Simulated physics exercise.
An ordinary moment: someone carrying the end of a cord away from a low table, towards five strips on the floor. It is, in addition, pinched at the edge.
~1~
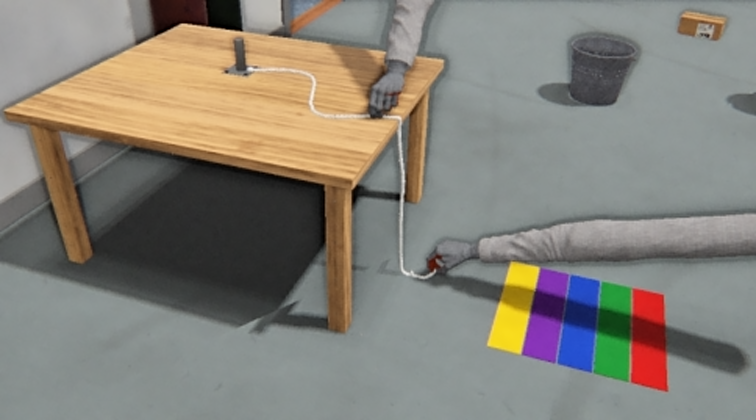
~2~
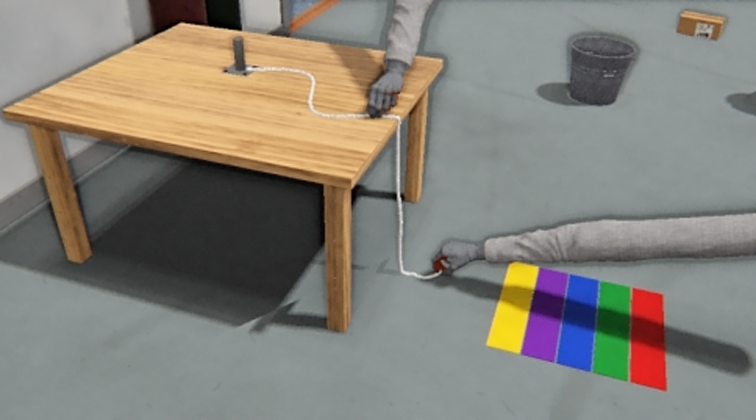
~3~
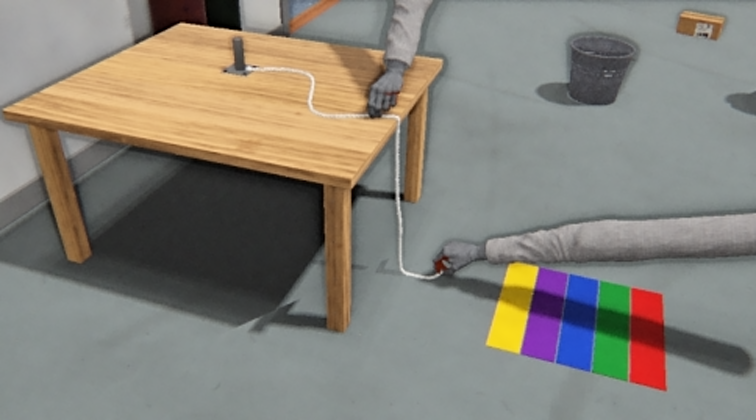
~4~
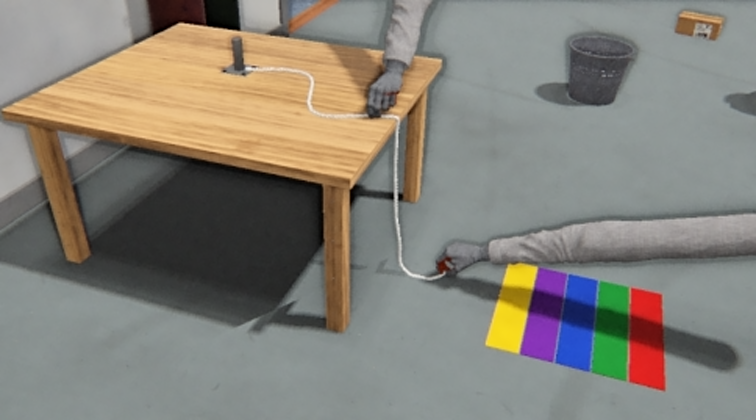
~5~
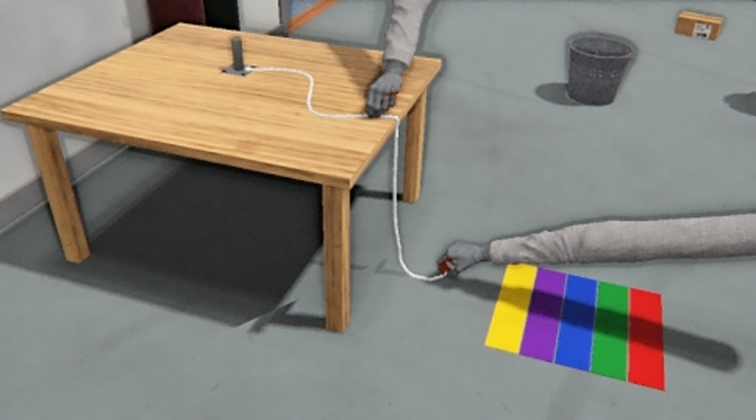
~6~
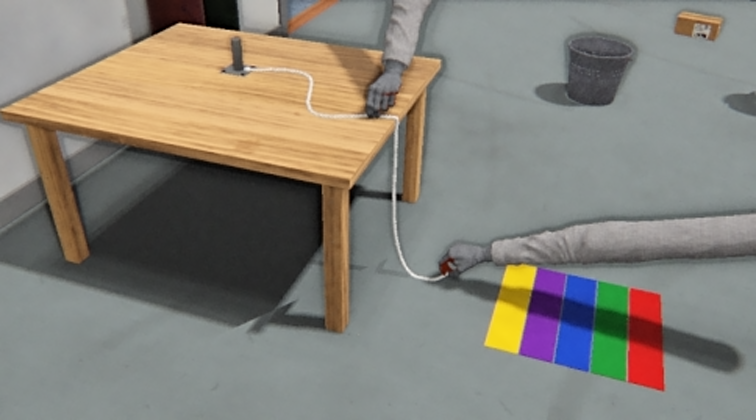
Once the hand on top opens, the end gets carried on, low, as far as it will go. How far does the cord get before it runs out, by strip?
As far as the green strip.
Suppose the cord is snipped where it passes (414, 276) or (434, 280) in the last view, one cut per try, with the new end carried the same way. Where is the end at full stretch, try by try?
It would end up close to (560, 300), then close to (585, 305).
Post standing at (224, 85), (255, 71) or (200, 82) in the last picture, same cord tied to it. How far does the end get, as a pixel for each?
The first try gives about (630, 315), the second about (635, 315) and the third about (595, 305).
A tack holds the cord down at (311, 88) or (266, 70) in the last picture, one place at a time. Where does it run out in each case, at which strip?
Blue; green.
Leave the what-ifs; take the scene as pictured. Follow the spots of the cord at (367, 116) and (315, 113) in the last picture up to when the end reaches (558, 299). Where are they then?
You'll see them at (403, 148) and then at (381, 109).
A little later, end near (558, 299); over purple.
Next, end near (593, 307); over blue.
When it is tight, end near (613, 312); over green. The end stops over the green strip.
